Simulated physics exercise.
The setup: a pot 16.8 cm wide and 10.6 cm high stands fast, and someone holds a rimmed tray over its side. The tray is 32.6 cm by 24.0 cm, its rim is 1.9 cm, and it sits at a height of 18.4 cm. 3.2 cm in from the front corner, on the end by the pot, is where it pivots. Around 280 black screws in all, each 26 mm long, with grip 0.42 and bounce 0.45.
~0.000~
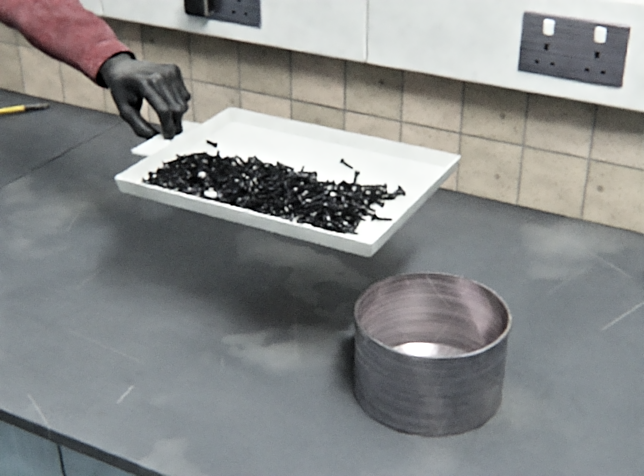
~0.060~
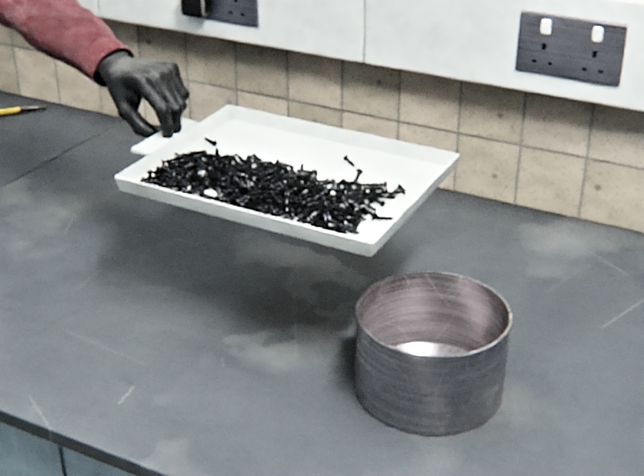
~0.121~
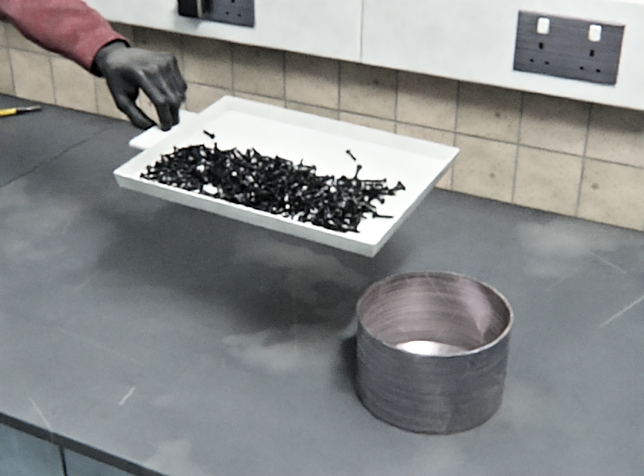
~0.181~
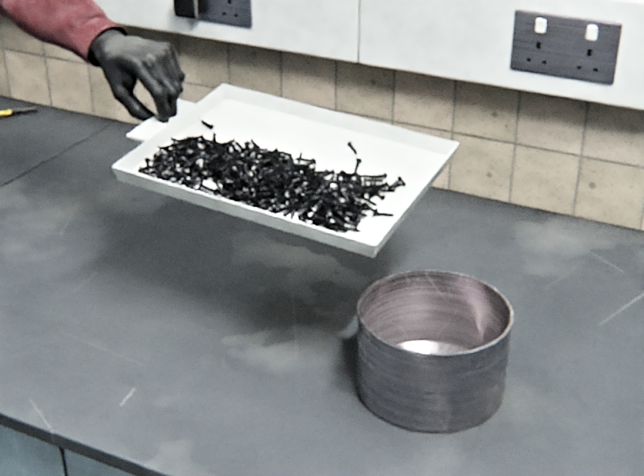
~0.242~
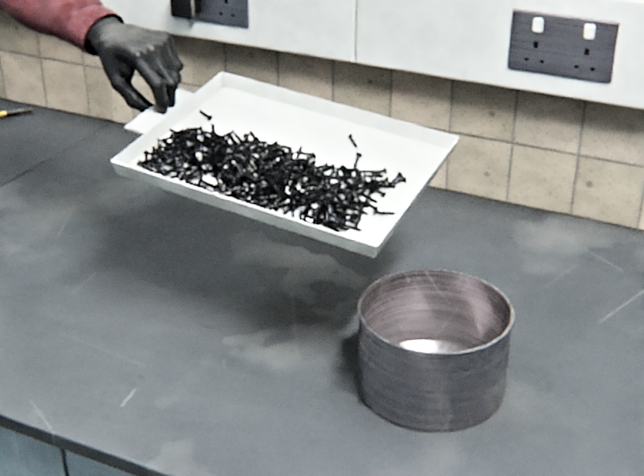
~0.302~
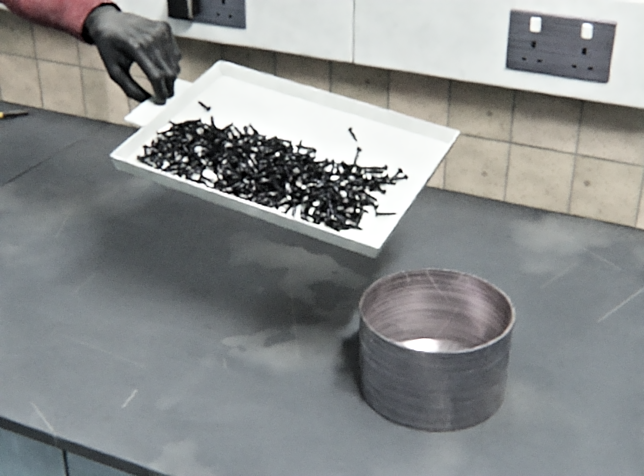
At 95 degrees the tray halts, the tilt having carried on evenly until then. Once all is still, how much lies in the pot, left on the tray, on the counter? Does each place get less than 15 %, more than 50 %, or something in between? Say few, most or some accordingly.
Pot: Some. Tray: Few. Counter: Most.
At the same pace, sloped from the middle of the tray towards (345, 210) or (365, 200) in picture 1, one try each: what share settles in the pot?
Approximately 95 percent, then 75 percent.
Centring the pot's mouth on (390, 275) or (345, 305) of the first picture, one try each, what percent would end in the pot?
Near 0 and 65 percent, one try each.
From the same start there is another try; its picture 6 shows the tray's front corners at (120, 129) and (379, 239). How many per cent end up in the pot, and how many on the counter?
Pot 65 % / counter 35 %.
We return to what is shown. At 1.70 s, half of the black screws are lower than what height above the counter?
Roughly 16 centimetres.
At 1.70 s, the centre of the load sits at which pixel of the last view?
I reckon close to (353, 277).
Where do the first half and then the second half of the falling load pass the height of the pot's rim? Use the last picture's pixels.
Near (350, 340) at first, near (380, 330) afterwards.
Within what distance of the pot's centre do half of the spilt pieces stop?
That comes to near 14 cm.
Then, at 1.14 s, tilt 50 degrees; the tray holds 100 %, the pot 0 %.
After 1.70 s, tilt 76 degrees; the tray holds 45 %, the pot 5 %.
Then, at 2.32 s, tilt 95 degrees; the tray holds 0 %, the pot 30 %.
At rest (2.8 s), pot 30 %, tray 0 %, counter 70 %.
